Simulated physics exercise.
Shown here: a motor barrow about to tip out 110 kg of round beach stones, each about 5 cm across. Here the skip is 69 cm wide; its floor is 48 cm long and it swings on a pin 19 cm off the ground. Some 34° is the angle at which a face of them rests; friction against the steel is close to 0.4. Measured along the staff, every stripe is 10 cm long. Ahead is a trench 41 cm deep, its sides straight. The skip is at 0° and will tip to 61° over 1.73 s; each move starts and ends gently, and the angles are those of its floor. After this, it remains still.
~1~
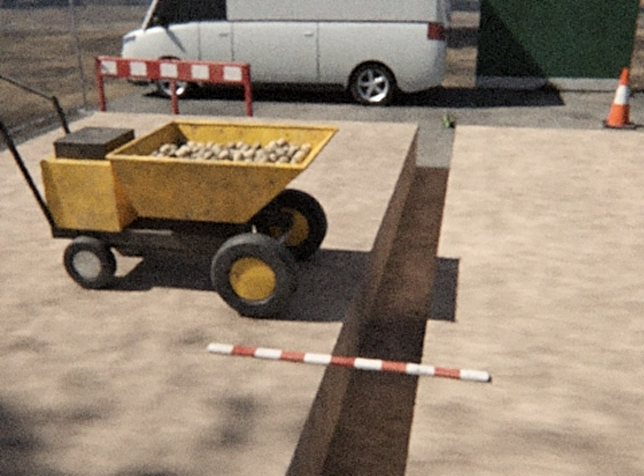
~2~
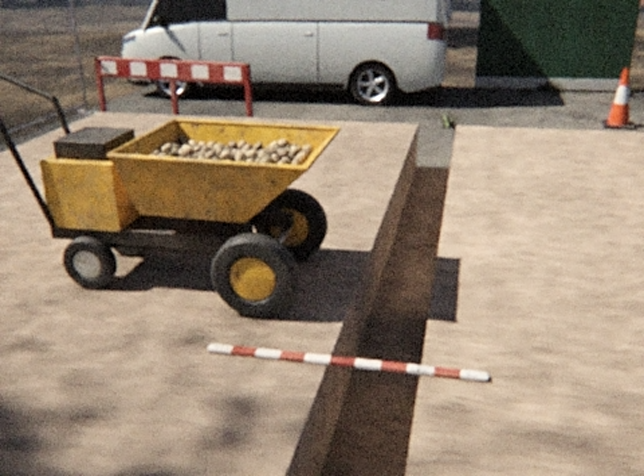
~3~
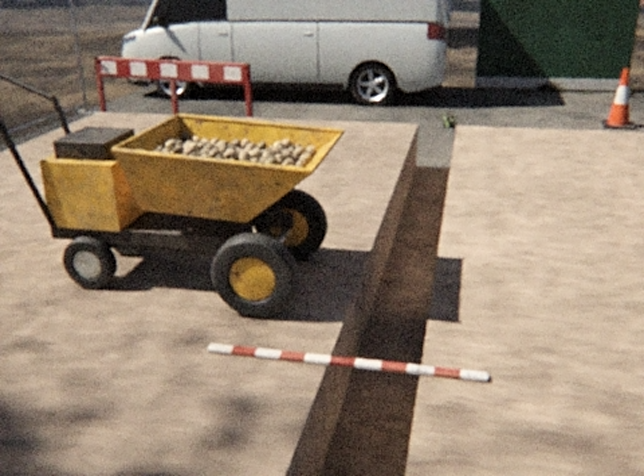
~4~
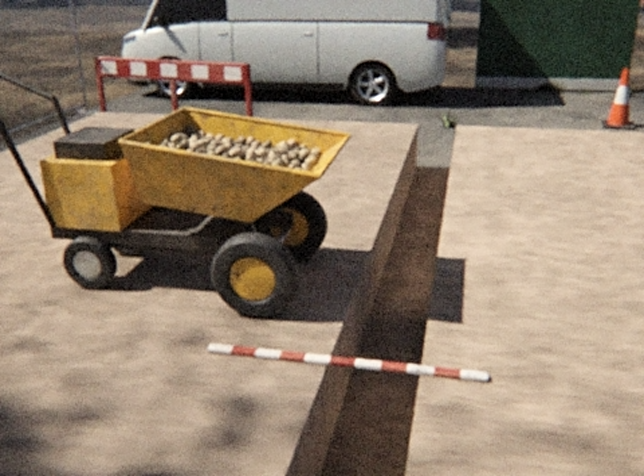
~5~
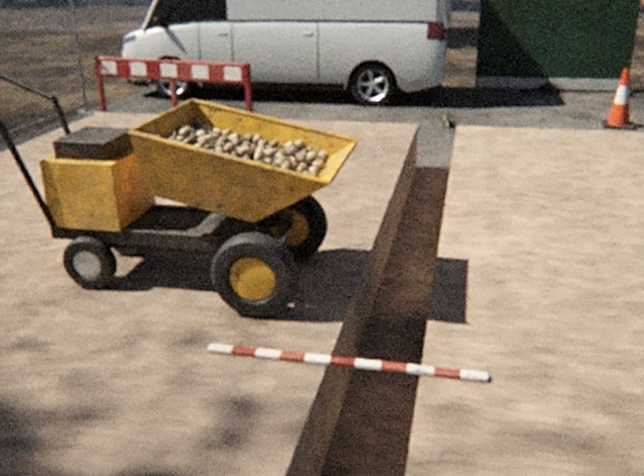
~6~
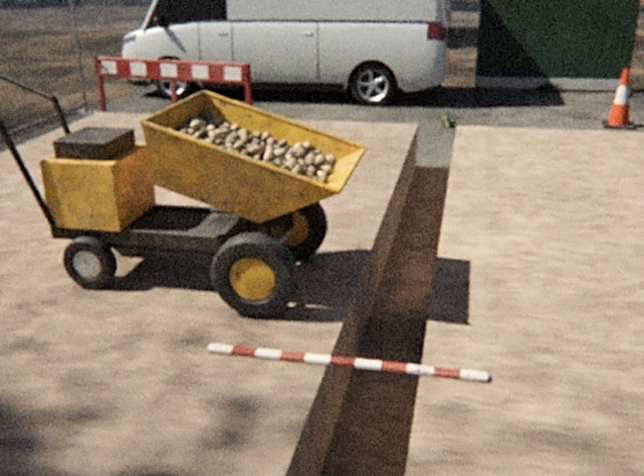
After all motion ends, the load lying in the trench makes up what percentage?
It makes up about 54 per cent.
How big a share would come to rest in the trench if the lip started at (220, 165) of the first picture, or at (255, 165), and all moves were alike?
That gives roughly 90 per cent and roughly 100 per cent.
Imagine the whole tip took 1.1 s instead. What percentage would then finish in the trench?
45 %.
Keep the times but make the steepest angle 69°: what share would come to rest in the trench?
Then close to 55 per cent.
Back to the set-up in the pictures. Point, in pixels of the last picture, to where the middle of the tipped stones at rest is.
Around (423, 354).
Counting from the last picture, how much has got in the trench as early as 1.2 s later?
About 25 per cent by then.
Then, 0.7 s after the last picture the floor is at 52°, 100 % in the skip; the foremost stones are at (387, 232).
Then, 1.2 s after the last picture the floor is at 61°, 45 % in the skip, 25 % in the trench, 29 % past the trench; the foremost stones are at (520, 298).
Then, 1.6 s after the last picture the floor is at 61°, 16 % in the skip, 37 % in the trench, 47 % past the trench; the foremost stones are at (603, 305).
Then, 3.5 s after the last picture the floor is at 61°, 0 % in the skip, 54 % in the trench, 46 % past the trench; the foremost stones are at (642, 308).
